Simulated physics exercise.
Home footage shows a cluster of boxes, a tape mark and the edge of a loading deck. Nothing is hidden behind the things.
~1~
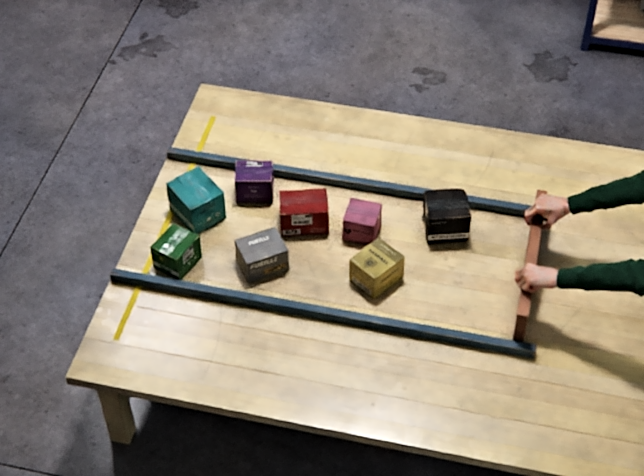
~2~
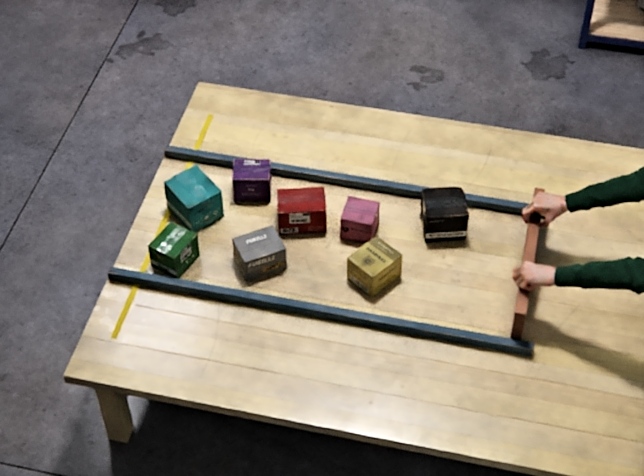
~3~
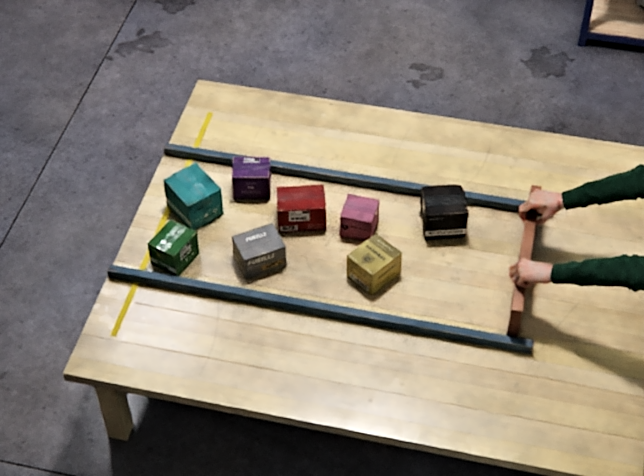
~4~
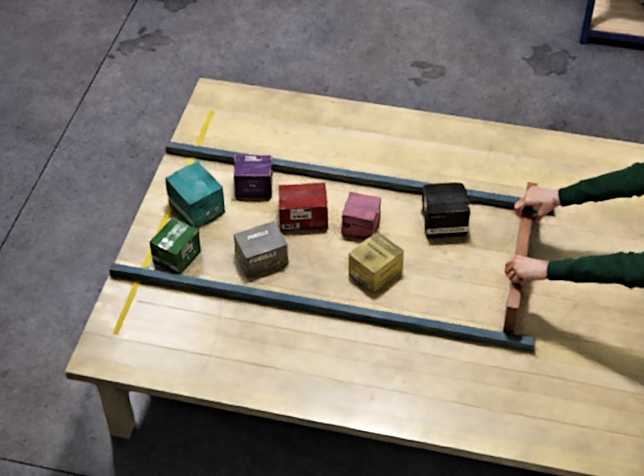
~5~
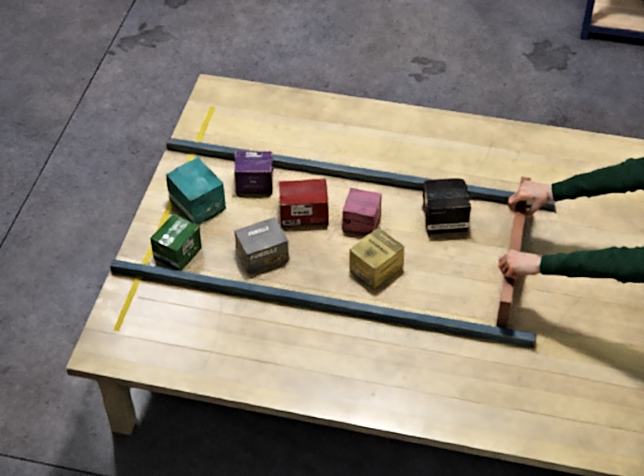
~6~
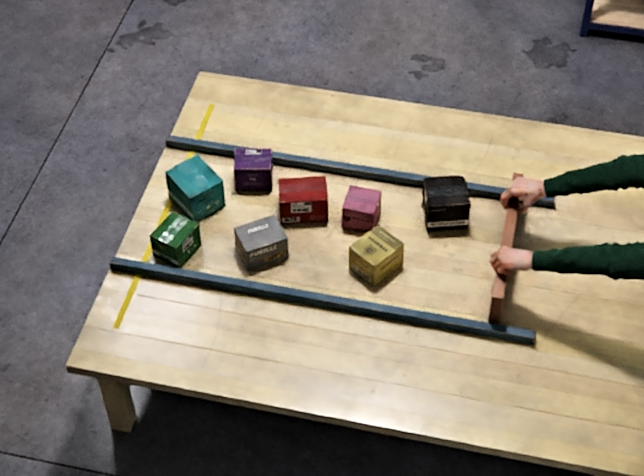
On a pale wooden table above a grey concrete floor, seen from high up at an angle, two dark blue rails run across the top. Between them sit eight boxes, turquoise, green and purple at the left near a yellow tape line, then grey, red, pink and yellow, with black furthest right. Two green-sleeved arms slide a reddish-brown plank slightly leftward while the boxes stay put and the view shifts slightly.
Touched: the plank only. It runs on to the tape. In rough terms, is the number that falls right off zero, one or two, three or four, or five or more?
It is five or more.
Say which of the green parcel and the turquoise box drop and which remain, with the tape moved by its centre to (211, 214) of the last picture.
Per object: Green parcel goes; turquoise box goes.
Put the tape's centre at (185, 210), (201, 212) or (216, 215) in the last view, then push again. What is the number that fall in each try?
Result per try: 5; 2; 2.
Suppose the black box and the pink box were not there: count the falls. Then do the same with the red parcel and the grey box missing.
Result: 3 in the first case, with 3 in the second.
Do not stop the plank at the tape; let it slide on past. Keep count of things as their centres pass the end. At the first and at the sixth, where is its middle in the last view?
Near (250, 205) first, near (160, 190) second.
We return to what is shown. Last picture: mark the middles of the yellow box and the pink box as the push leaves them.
Close to (138, 222); the other close to (155, 188).
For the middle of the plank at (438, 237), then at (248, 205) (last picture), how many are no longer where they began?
Moved so far: 1, later 8.
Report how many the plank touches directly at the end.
Count recorded: 3.
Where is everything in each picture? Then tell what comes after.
The first picture shows turquoise box (196, 201); green parcel (177, 252); purple parcel (255, 182); plank (530, 265); tape (169, 219).
The second picture shows green parcel (174, 250); red parcel (302, 210).
The third picture shows purple parcel (252, 178); grey box (259, 251).
The fourth picture shows turquoise box (195, 195); plank (520, 257).
The fifth picture shows green parcel (176, 243); black box (446, 206).
The sixth picture shows turquoise box (196, 189); green parcel (176, 240); purple parcel (254, 170); plank (506, 248); tape (168, 207).
Early on, none off yet; turquoise box at rest near (196, 189); green parcel at rest near (176, 240); purple parcel at rest near (254, 170).
A while later, none off yet; turquoise box travelled a little near (175, 186); green parcel travelled a little near (162, 241); purple parcel travelled a little near (235, 165).
Finally, the number that fall off is five or more; lost, red parcel, grey box, purple parcel, green parcel and turquoise box.
